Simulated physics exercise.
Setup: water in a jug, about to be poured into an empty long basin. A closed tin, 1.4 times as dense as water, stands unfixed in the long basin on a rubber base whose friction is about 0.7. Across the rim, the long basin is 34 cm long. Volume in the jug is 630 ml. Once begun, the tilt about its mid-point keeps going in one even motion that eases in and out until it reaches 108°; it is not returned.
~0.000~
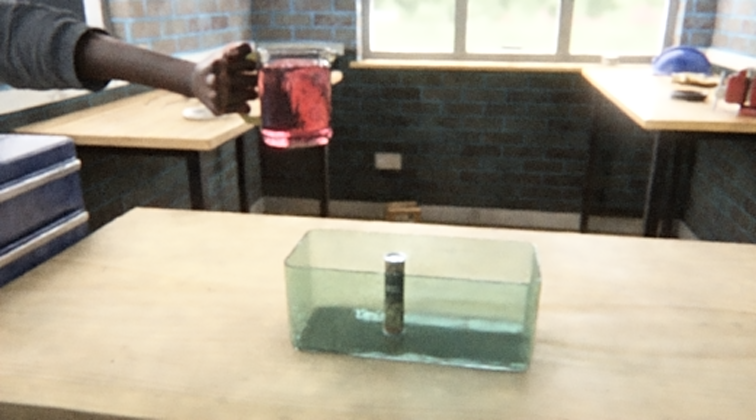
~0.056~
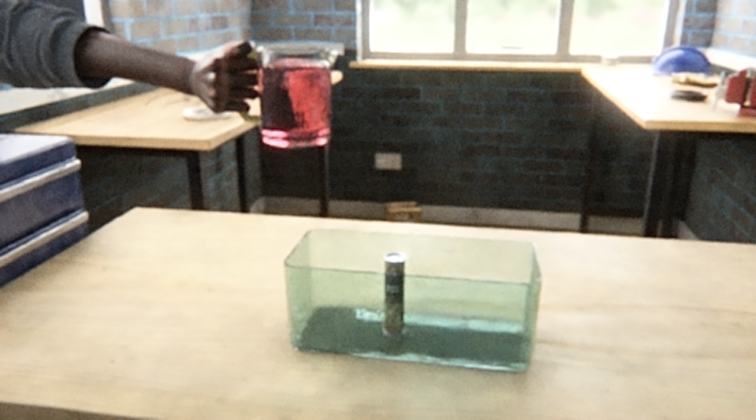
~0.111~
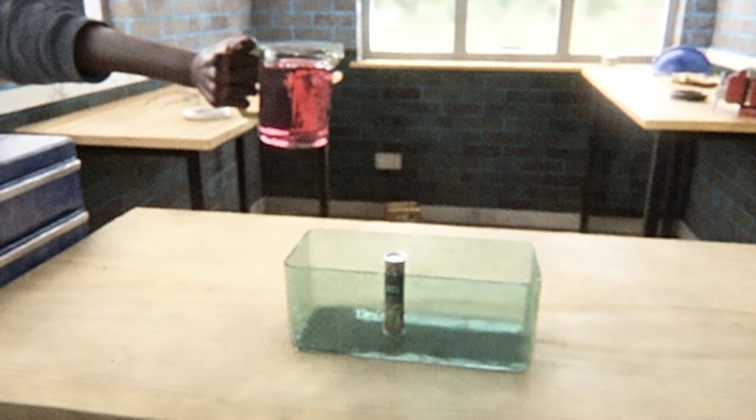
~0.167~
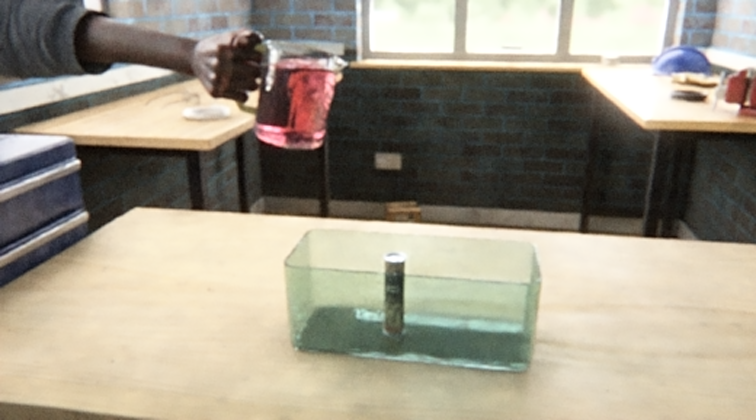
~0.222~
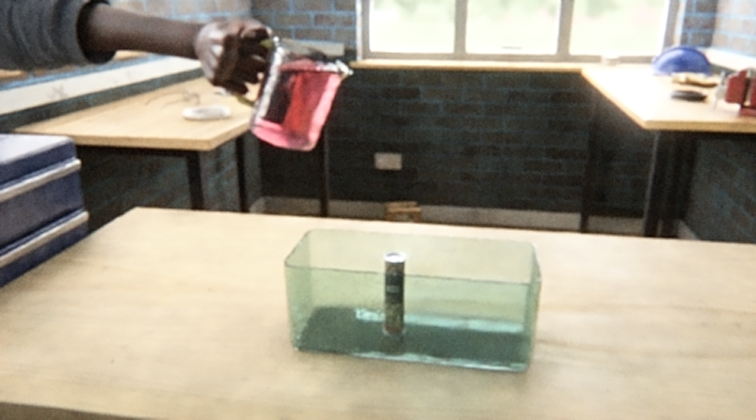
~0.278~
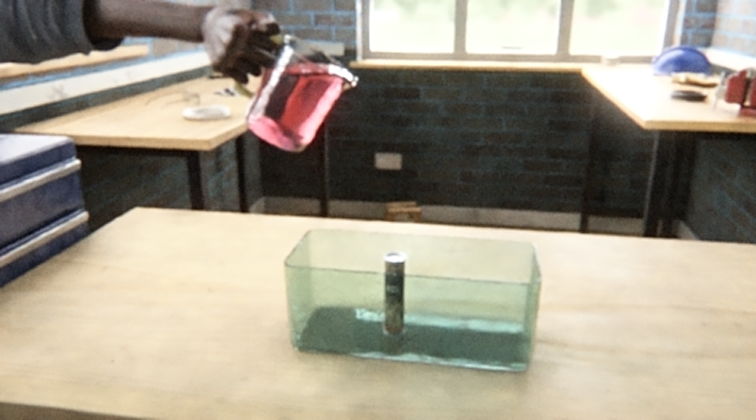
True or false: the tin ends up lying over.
False.
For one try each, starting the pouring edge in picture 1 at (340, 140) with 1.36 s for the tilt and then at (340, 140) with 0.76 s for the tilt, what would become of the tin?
In the first try it comes down; in the second it comes down.
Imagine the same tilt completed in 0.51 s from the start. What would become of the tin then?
In that case the tin does not tip.
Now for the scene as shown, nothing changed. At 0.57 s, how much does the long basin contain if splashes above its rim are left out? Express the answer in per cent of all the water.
Fraction in basin: Approx. 7%.
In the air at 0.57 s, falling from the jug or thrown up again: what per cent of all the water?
About 30 per cent.
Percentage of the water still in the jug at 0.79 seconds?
I reckon near 16 per cent still sits there.
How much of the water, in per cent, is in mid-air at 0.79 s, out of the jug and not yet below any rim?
Close to 28 in every hundred parts.
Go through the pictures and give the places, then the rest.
In the first frame, tilt 0°; pouring edge (338, 52); surface from (263, 63) to (330, 64); the long basin's rim runs from (296, 247) to (539, 263); the tin's top is at (395, 260).
In the second frame, tilt 1°; pouring edge (339, 53); surface from (264, 62) to (330, 65).
In the third frame, tilt 6°; pouring edge (342, 57); surface from (266, 62) to (333, 66).
In the fourth frame, tilt 12°; pouring edge (347, 63); surface from (269, 63) to (337, 67).
In the fifth frame, tilt 21°; pouring edge (351, 72); surface from (267, 77) to (345, 69).
In the sixth frame, tilt 32°; pouring edge (354, 84); surface from (264, 82) to (351, 77); 1 per cent is over the edge.
By 0.57 s the tilt is 93° and 62 per cent is still to pour; the tin stands where it began.
By 0.79 s the tilt is 108° and 16 per cent is still to pour; the tin stands where it began.
By 1.01 s the tilt is 108° and 2 per cent is still to pour; the tin stands where it began.
By 1.26 s the tilt is 108° and 0 per cent is still to pour; the tin stands where it began.
At rest the tin stands where it began.
